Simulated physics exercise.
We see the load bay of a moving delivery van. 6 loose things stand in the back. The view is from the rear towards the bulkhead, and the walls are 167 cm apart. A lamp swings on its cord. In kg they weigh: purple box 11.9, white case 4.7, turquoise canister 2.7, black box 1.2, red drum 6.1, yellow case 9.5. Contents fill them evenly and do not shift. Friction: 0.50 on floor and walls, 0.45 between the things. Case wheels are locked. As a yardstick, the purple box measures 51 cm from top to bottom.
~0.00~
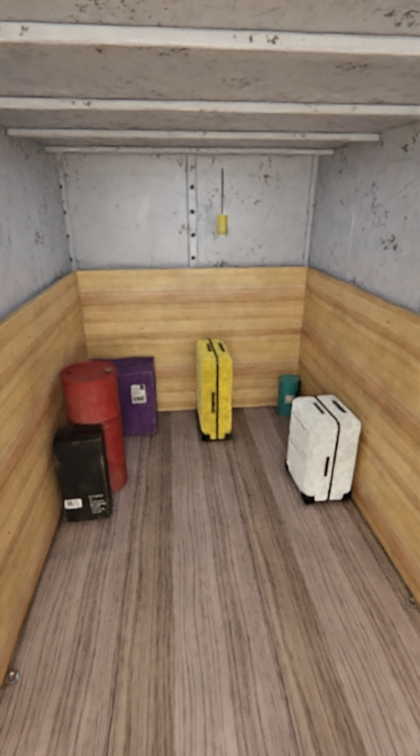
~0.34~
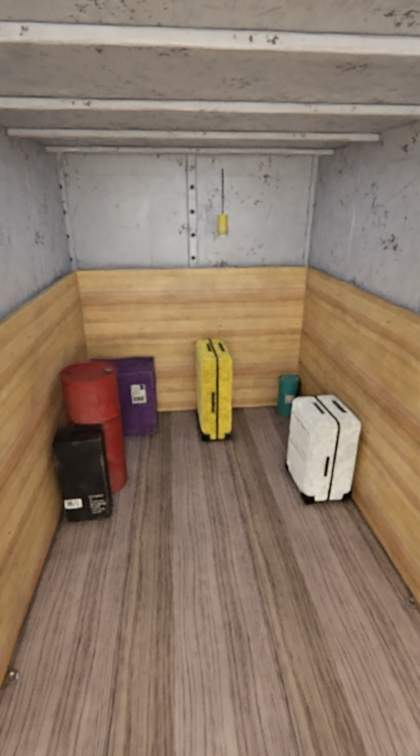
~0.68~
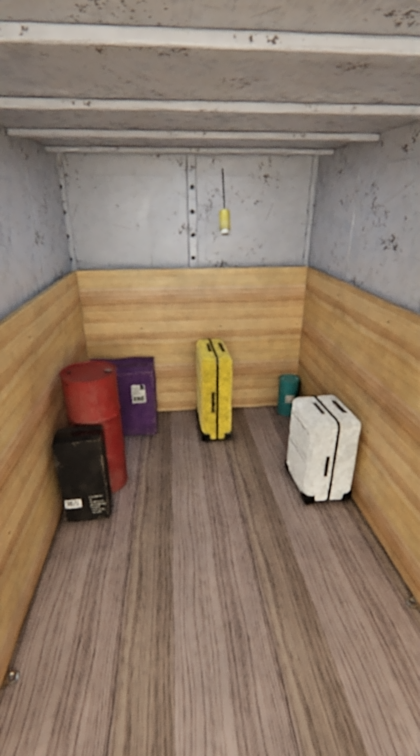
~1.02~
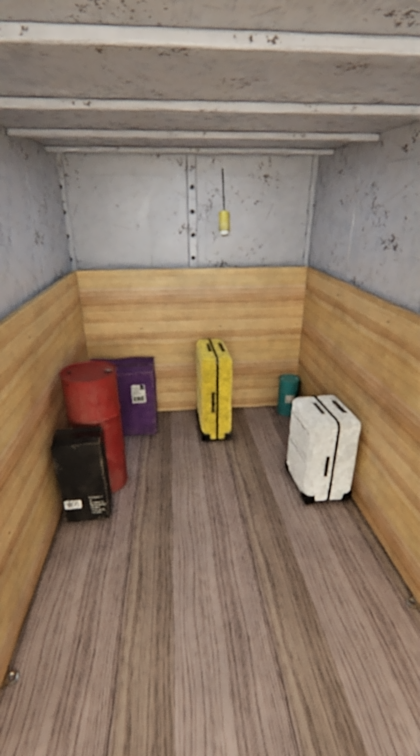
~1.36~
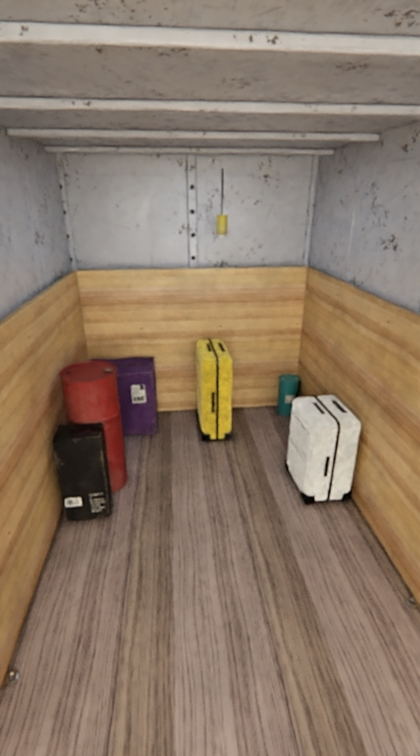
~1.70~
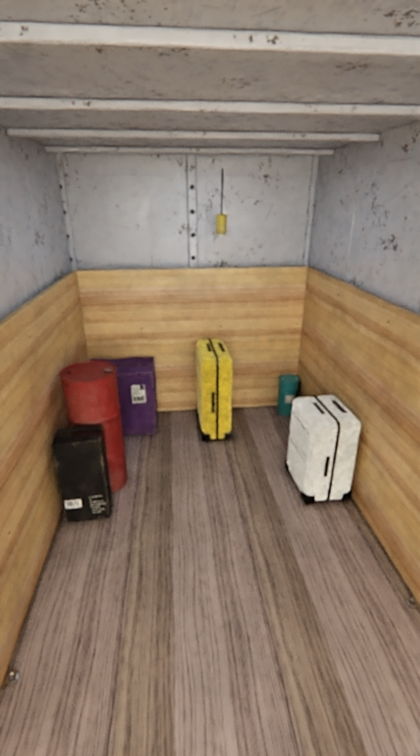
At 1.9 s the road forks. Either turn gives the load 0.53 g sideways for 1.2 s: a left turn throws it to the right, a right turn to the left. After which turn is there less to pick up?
Turn right.
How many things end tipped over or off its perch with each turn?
Left: 3; right: 0.
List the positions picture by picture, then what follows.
In the first picture, no push; purple box (123, 396); white case (320, 447).
In the second picture, load feels 0.29 g backwards; red drum (97, 429); yellow case (213, 388).
In the third picture, load feels 0.30 g backwards; turquoise canister (288, 395); black box (84, 475).
In the fourth picture, load feels 0.22 g backwards; black box (84, 475); red drum (97, 429).
In the fifth picture, no push; black box (85, 473); turquoise canister (288, 395).
In the sixth picture, no push; purple box (123, 396); white case (320, 447).
Turning left. At 2.50 s, load feels 0.53 g right; white case slid 2 cm near (324, 447); purple box slid 2 cm near (126, 396); yellow case leaning 24°.
After 2.90 s, load feels 0.42 g right; purple box slid 9 cm near (135, 396); white case slid 2 cm near (324, 447); red drum on its side.
After 3.00 s, load feels 0.21 g right; purple box slid 10 cm near (137, 396); white case slid 2 cm near (324, 447); black box on its side.
At rest (3.7 s), tipped over in the back, black box, red drum and yellow case; the other 3 in place, give or take 15 cm. In the last view, purple box near (137, 396), white case near (324, 447).
Turning right instead, nothing is lost, 0 of 6 in all.
